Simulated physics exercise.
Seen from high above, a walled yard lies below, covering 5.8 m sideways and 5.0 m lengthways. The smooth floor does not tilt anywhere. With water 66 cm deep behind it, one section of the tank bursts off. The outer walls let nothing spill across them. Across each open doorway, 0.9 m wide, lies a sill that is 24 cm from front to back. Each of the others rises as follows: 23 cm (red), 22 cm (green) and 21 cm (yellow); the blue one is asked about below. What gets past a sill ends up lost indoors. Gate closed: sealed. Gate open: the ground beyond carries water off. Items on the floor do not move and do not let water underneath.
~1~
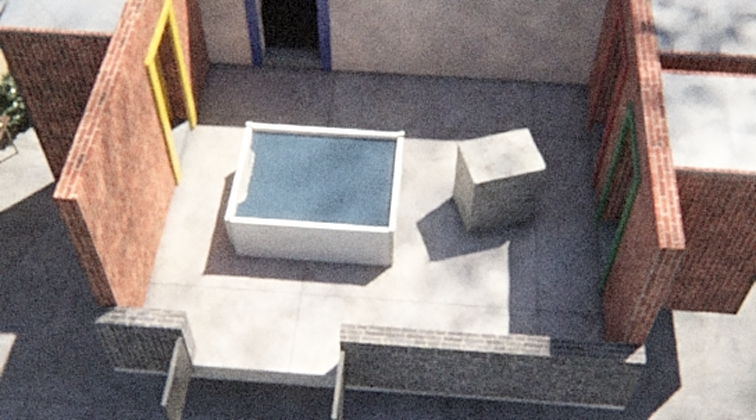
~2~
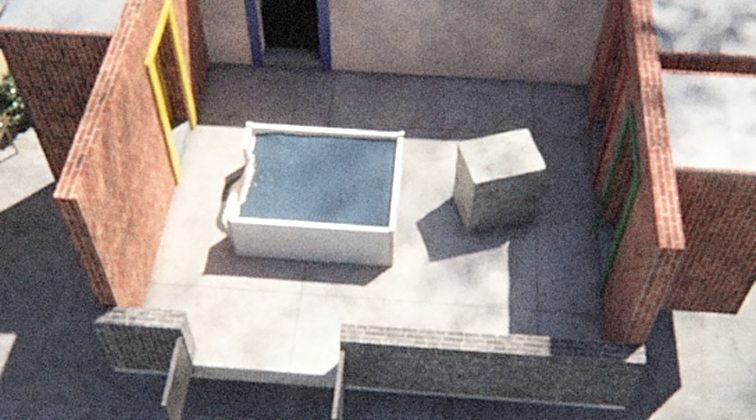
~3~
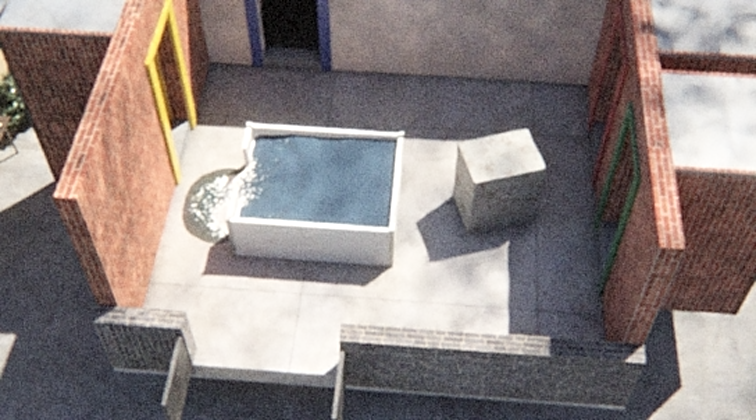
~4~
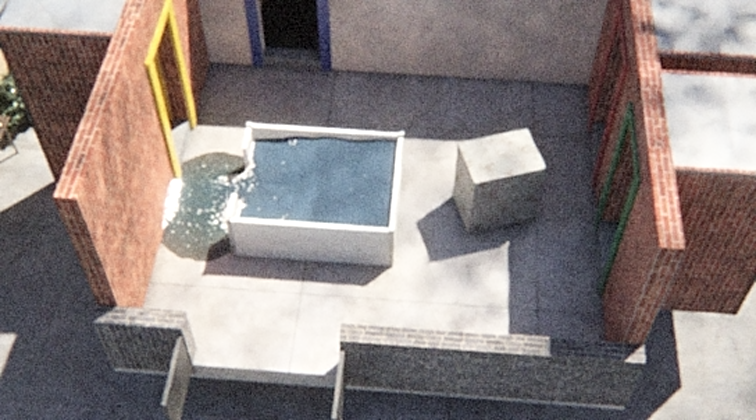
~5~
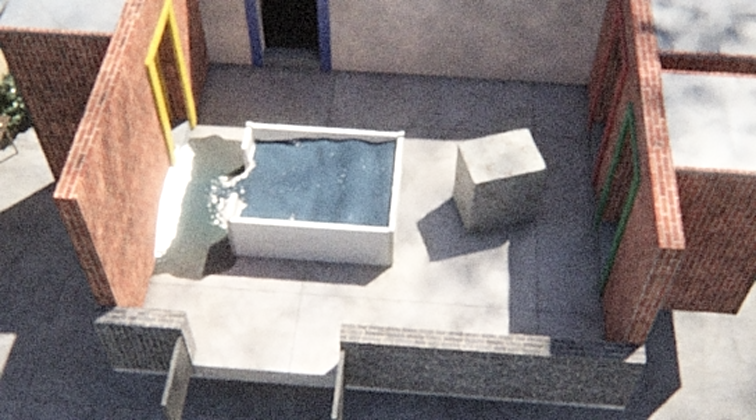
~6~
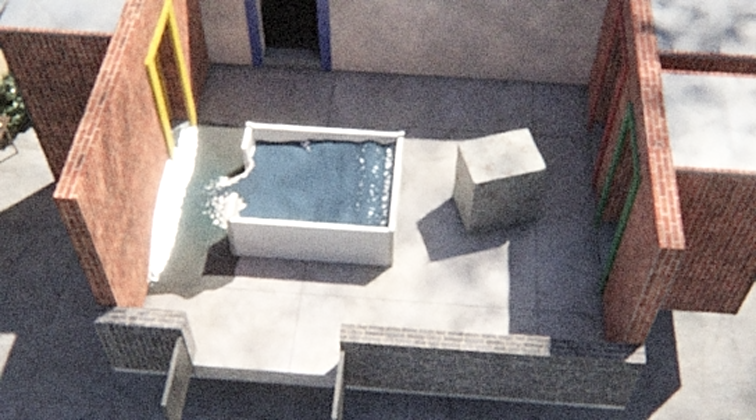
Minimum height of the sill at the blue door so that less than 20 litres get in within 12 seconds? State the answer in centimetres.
Roughly 12.5 cm.
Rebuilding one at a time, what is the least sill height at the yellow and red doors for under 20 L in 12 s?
Close to 23 cm (yellow) and close to 7.0 cm (red).
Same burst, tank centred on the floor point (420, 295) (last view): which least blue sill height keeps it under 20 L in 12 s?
Then about 11.5 centimetres at the least.
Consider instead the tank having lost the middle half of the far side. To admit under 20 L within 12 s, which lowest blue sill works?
You'd want it roughly 25 centimetres tall.
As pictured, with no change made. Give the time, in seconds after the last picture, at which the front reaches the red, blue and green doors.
Red 3.8 s, blue 1.0 s, green 4.5 s.
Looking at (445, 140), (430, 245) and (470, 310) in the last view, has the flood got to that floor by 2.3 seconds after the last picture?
In that order: Still dry, dry, not reached.
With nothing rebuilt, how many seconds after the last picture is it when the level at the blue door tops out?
Peak time: Around 1.8 s.
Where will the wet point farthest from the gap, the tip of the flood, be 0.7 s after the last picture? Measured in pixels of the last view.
Somewhere near the pixel (209, 68).
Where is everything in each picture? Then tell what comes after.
The first frame shows the tank at (318, 179) is whole and still, 66 cm deep; the blue door at (288, 17) is dry.
In the second frame, the gap is at (246, 196), the front 0.3 m out at (228, 191); the back of the tank holds 66 cm.
In the third frame, the front is at (189, 206), 0.8 m from the gap at (246, 196); 0.7 m2 of floor is wet, 66 cm left at the back.
In the fourth frame, the gap is at (246, 197), the front 1.1 m out at (163, 236); the back of the tank holds 66 cm.
In the fifth frame, water pours out at (246, 196) and has run 1.3 m, to (155, 266); about 7 cm deep outside, 64 cm at the back.
In the sixth frame, the gap is at (246, 196), the front 1.5 m out at (149, 289); the back of the tank holds 56 cm; the blue door at (288, 17), 2.8 m from the gap, is still 1.8 m from the nearest water.
Then, 0.7 s after the last picture water covers 20 % of the floor, deepest (44 cm) near (172, 205); it has not reached the blue door.
Then, 2.3 s after the last picture water covers 45 % of the floor, deepest (27 cm) near (134, 342); 17 cm at the blue door, 3 litres in over its 16 cm sill.
Then, 11.3 s after the last picture water covers 95 % of the floor, deepest (10 cm) near (406, 253); 5 cm at the blue door, 6 litres in over its 16 cm sill.
At the blue door as built, the water peaked near 18 cm, 1.7 s after the last picture.
Run again over the same 12 s with other heights there, 27 litres in over 11.5 cm, 14 litres over 13.5 cm. The limit of 20 litres is kept from about 12.5 cm up.
